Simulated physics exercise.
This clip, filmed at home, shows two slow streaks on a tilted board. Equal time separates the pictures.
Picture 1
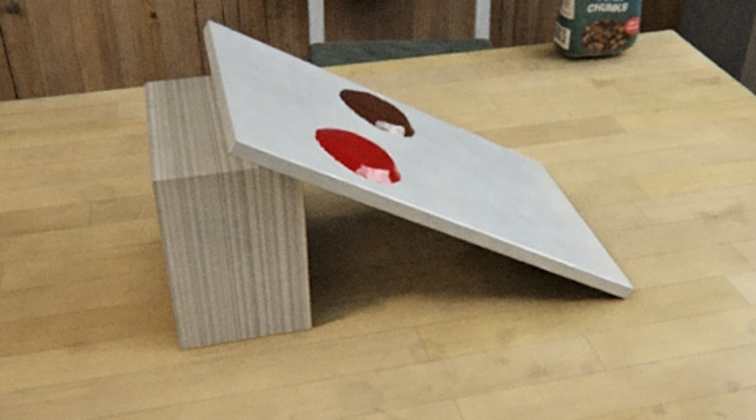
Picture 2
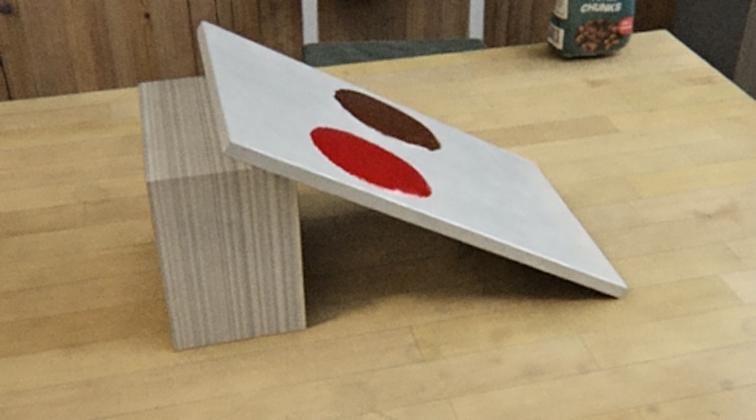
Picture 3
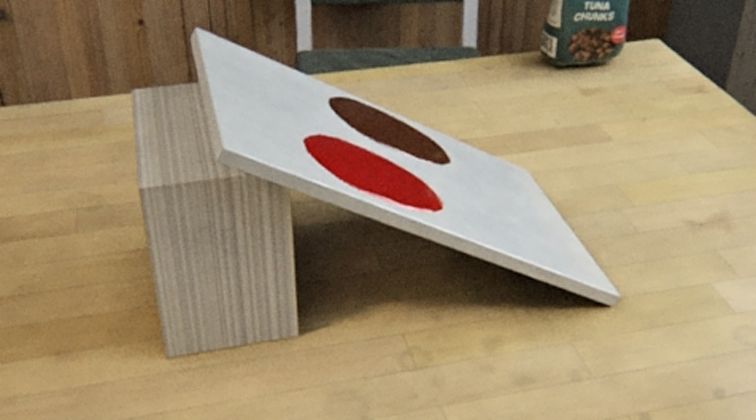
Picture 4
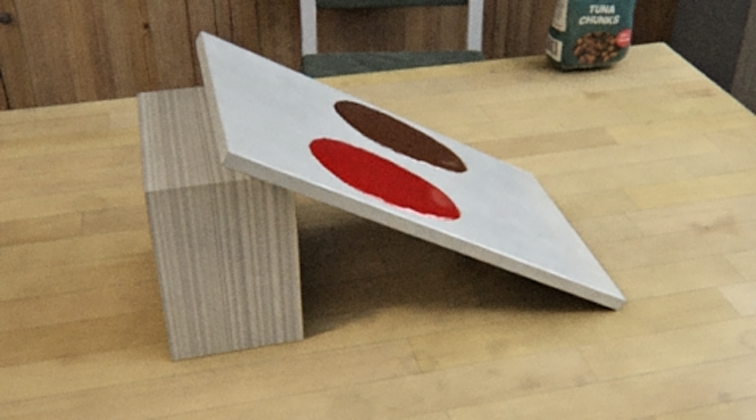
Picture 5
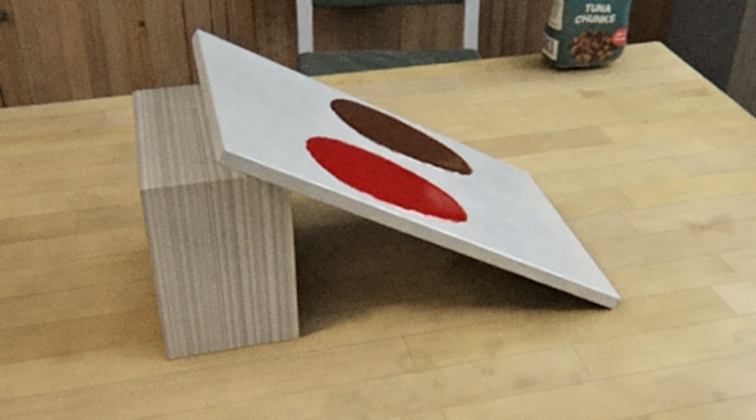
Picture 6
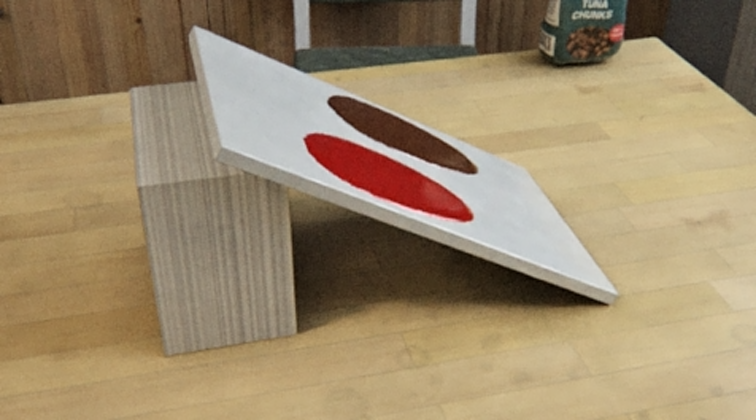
Red and brown sauce blobs spread slowly down a tilted white board propped on a wooden block, stretching into long ovals side by side, quickly at first and then only creeping along.
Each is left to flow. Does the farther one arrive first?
Yes.
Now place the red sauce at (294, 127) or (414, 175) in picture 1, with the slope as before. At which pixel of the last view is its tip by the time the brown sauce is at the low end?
First start: (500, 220). Second start: (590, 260).
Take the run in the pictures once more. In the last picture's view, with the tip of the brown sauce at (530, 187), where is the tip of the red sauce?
Its front is at about (530, 232) in the last view.
Soon after, the red sauce is three quarters of the way down; the brown sauce is close to the edge.
In the end, the red sauce is three quarters of the way down; the brown sauce is at the low edge.
